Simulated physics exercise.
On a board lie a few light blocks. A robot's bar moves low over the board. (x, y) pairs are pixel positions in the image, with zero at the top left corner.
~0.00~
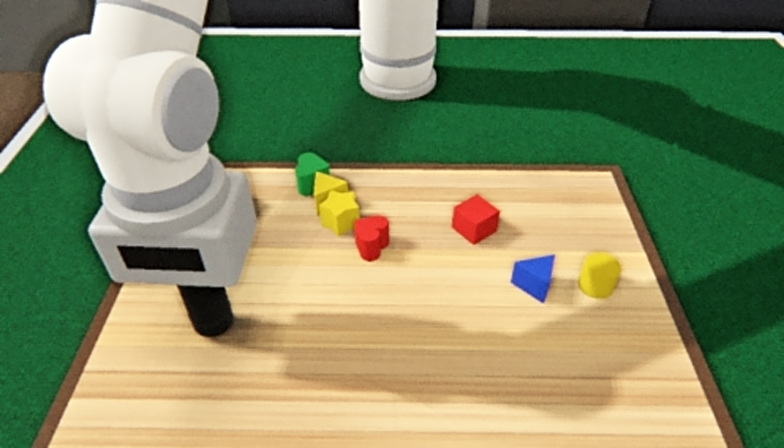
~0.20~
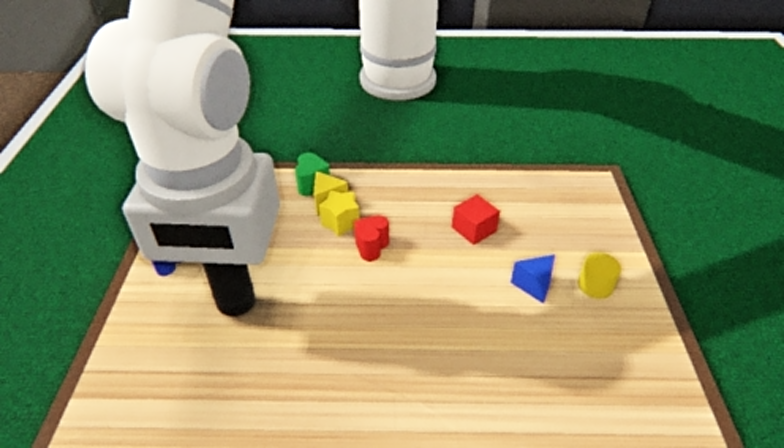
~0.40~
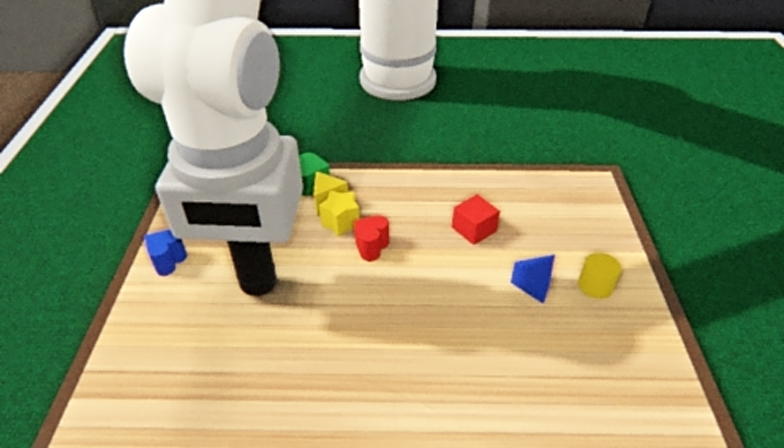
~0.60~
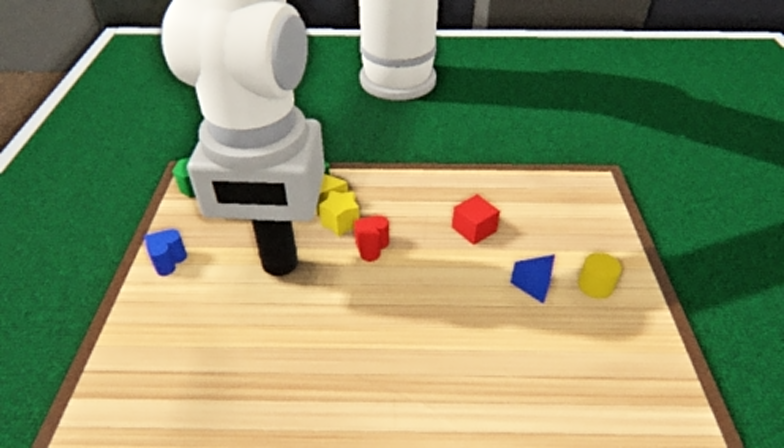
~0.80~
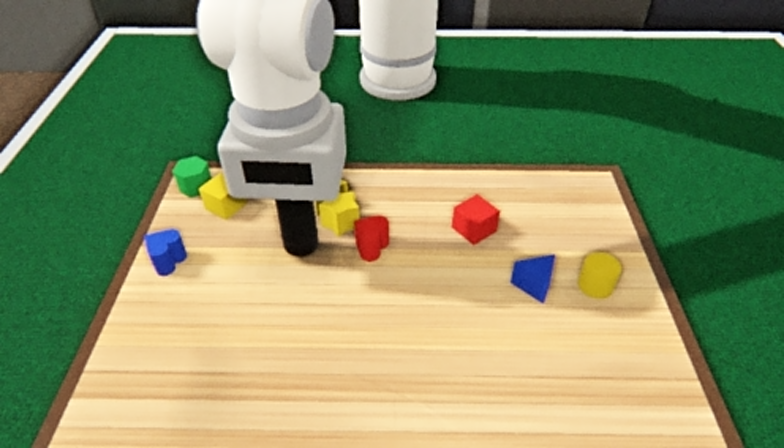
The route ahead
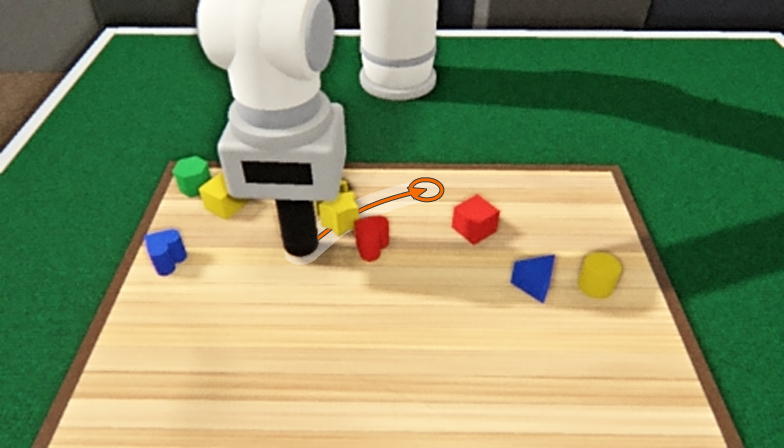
The clip opens on a white robot arm holding its black bar low over the left side of a wooden board scattered with coloured blocks. The bar moves steadily up and to the right, revealing blue, green and yellow blocks behind it, and nears the yellow star while the blocks stay still.
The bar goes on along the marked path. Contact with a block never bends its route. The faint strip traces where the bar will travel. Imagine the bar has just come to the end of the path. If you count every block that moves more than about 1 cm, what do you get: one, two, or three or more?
Blocks that move over 1 cm: One.
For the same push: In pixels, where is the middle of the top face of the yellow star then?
So, by the moment the path ends, you'll find the top centre of the yellow star at (446, 156).
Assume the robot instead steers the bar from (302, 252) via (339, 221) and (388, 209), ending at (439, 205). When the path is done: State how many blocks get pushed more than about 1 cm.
Once the path ends, one block will have shifted.
The drawn path runs from (302, 252) through (339, 222) and (381, 202) to (426, 190).
On the path given first. One third of the way, bar (340, 215); yellow star (364, 188).
Two thirds of the way, bar (381, 195); yellow star (404, 169).
At the end, bar (427, 183); yellow triangle not moved; yellow star (446, 156).
